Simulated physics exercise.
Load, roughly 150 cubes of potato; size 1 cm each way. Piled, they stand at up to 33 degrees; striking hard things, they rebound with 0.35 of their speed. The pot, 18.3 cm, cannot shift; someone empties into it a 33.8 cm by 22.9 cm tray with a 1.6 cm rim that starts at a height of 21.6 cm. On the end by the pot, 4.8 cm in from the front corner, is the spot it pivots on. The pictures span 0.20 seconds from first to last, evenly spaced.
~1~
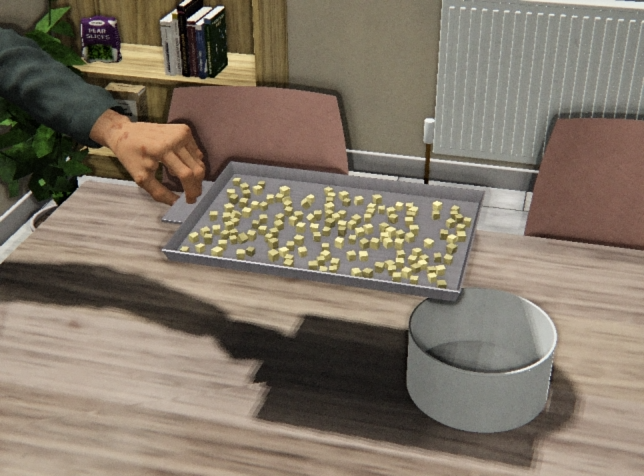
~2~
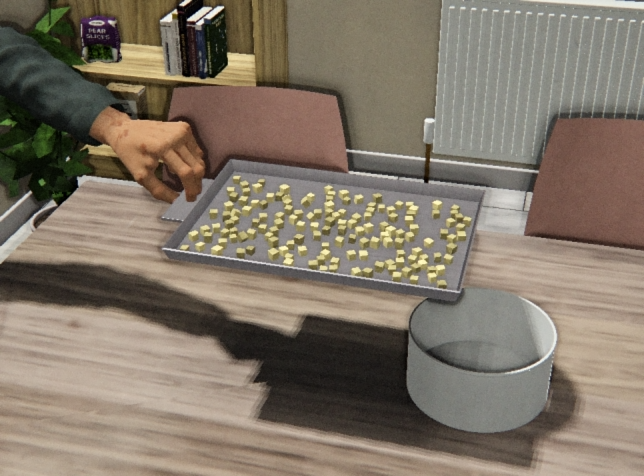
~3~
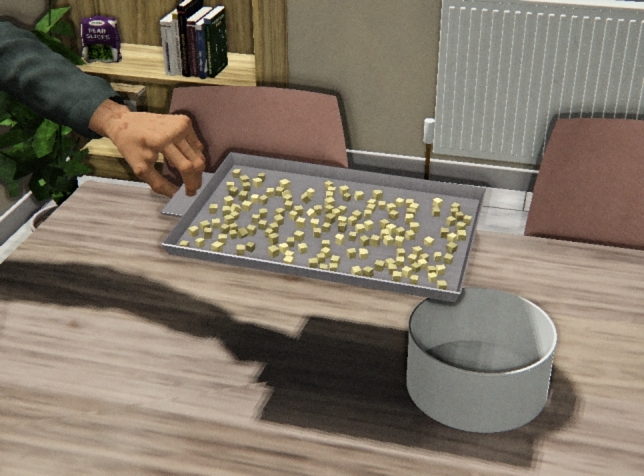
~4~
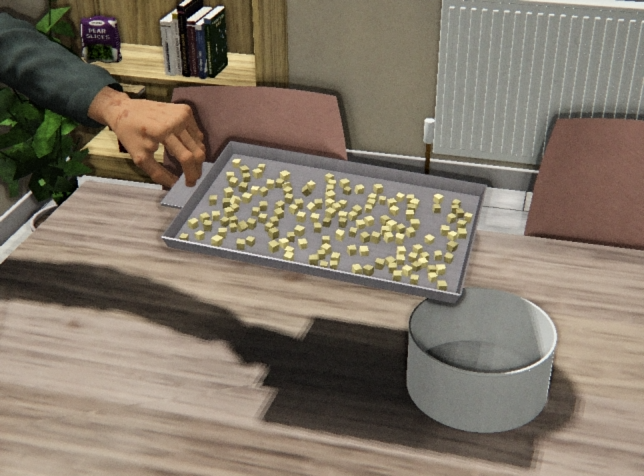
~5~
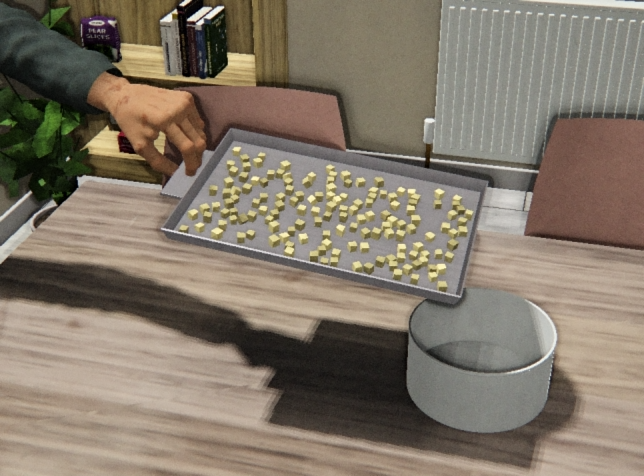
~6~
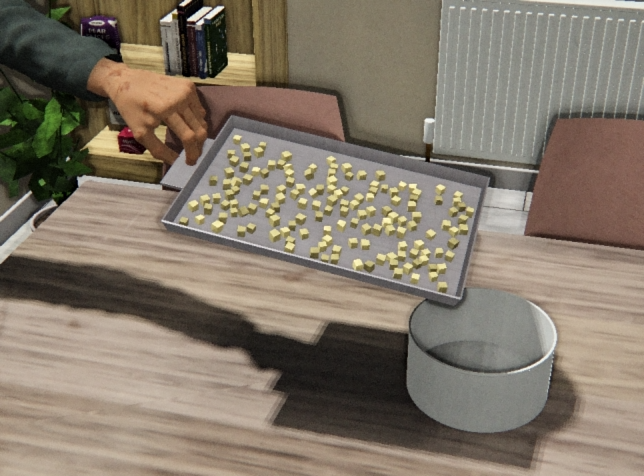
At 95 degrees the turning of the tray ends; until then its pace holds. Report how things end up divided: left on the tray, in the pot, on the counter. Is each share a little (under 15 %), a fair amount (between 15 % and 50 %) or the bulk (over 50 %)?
Tray: A little; pot: A little; counter: The bulk.
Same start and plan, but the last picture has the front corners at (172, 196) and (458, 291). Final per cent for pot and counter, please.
Split: Pot = 40, counter = 55.
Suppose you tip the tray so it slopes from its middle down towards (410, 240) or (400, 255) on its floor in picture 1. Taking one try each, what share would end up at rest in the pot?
Roughly 55 % for the first direction, roughly 25 % for the second.
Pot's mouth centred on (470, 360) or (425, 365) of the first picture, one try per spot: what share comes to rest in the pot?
About 60 percent the first time and about 60 percent the second.
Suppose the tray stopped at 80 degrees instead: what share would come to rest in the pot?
Roughly 0 %.
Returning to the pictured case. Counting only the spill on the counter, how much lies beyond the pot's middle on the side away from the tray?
70 per cent.
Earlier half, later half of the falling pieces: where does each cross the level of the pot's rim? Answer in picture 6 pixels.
Earlier half close to (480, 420), later half at (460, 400) in pixels.
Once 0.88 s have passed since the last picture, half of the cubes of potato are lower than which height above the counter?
I'd say near 18 cm.
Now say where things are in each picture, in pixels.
The first frame shows tray tilt 0 degrees, front corners at (168, 248) and (456, 289); middle of the pieces at (327, 232); pot at (482, 328).
The second frame shows tray tilt 1 degrees, front corners at (168, 247) and (456, 289); middle of the pieces at (327, 231).
The third frame shows tray tilt 2 degrees, front corners at (168, 242) and (456, 290); middle of the pieces at (327, 228).
The fourth frame shows tray tilt 5 degrees, front corners at (168, 235) and (456, 291), lowest corner right front; middle of the pieces at (327, 222).
The fifth frame shows tray tilt 8 degrees, front corners at (168, 227) and (456, 293), lowest corner right front; middle of the pieces at (328, 217).
The sixth frame shows tray tilt 11 degrees, front corners at (168, 219) and (457, 294), lowest corner right front; middle of the pieces at (328, 211); pot at (482, 328).
Then, 0.53 s after the last picture, tilt 51 degrees; the tray holds 100 %, the pot 0 %.
Then, 0.88 s after the last picture, tilt 77 degrees; the tray holds 45 %, the pot 0 %.
Then, 1.31 s after the last picture, tilt 95 degrees; the tray holds 0 %, the pot 0 %.
In the end, tray 0 %, pot 0 %, counter 100 %.
